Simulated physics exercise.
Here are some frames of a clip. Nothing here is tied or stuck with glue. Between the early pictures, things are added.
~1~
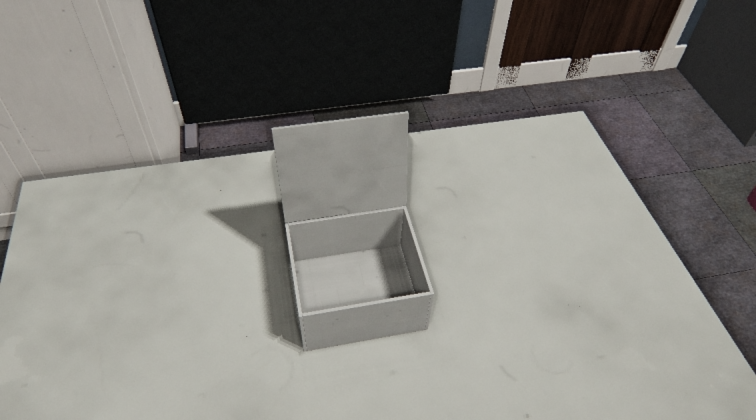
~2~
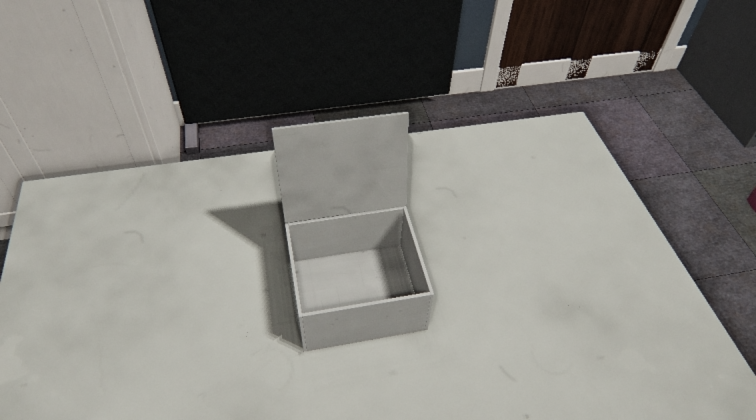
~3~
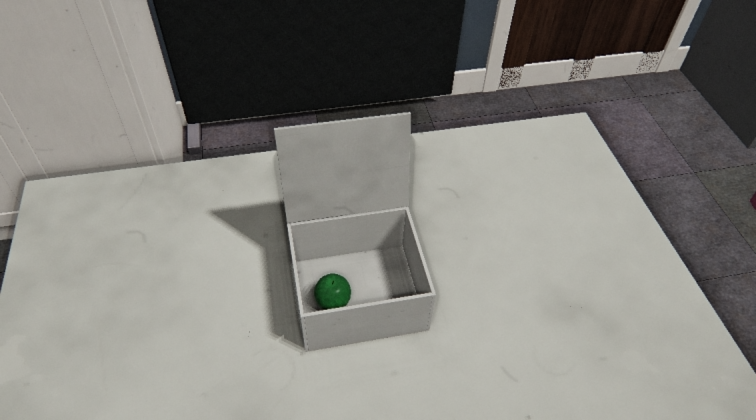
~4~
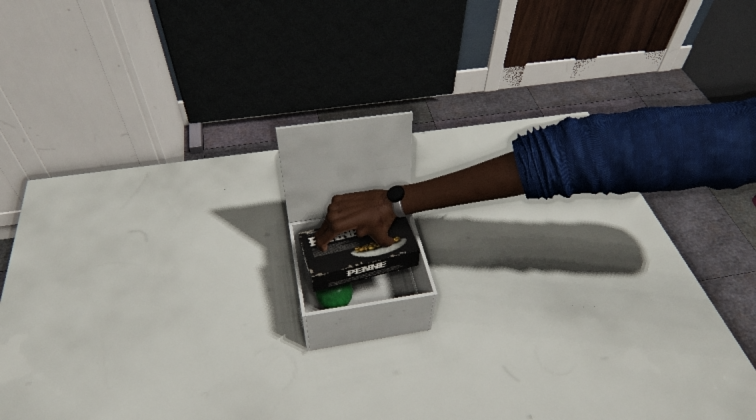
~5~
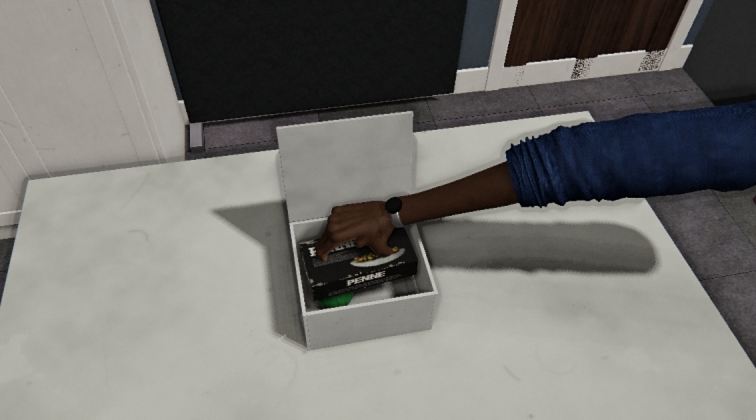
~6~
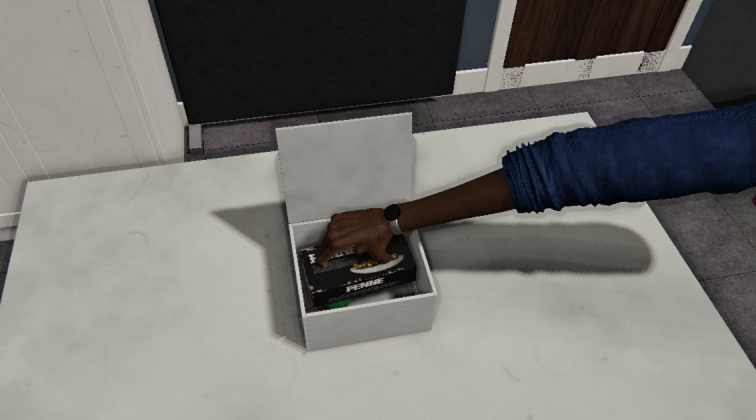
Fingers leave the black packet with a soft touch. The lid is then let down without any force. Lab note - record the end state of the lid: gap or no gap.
The lid stays lifted.
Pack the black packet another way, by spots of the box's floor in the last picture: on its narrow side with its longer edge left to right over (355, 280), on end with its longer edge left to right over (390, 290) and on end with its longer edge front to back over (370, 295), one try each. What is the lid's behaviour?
On the first go the lid comes to rest closed, on the second it is stopped short, on the third it is stopped short.
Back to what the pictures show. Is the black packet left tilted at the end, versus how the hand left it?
At the finish the black packet goes crooked.
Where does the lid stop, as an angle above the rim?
It stays some 14° above the rim.
Then, 1.00 s after the last picture, lid starting down; black packet tipped 30° from how it was near (368, 279).
Then, 1.60 s after the last picture, lid 58° above the rim; black packet tipped 30° from how it was near (368, 279).
Then, 2.00 s after the last picture, lid 24° above the rim; black packet tipped 30° from how it was near (368, 279).
At rest, lid 15° above the rim; left askew, black packet; green apple in place. Seen from the same camera at the end, black packet near (367, 280).
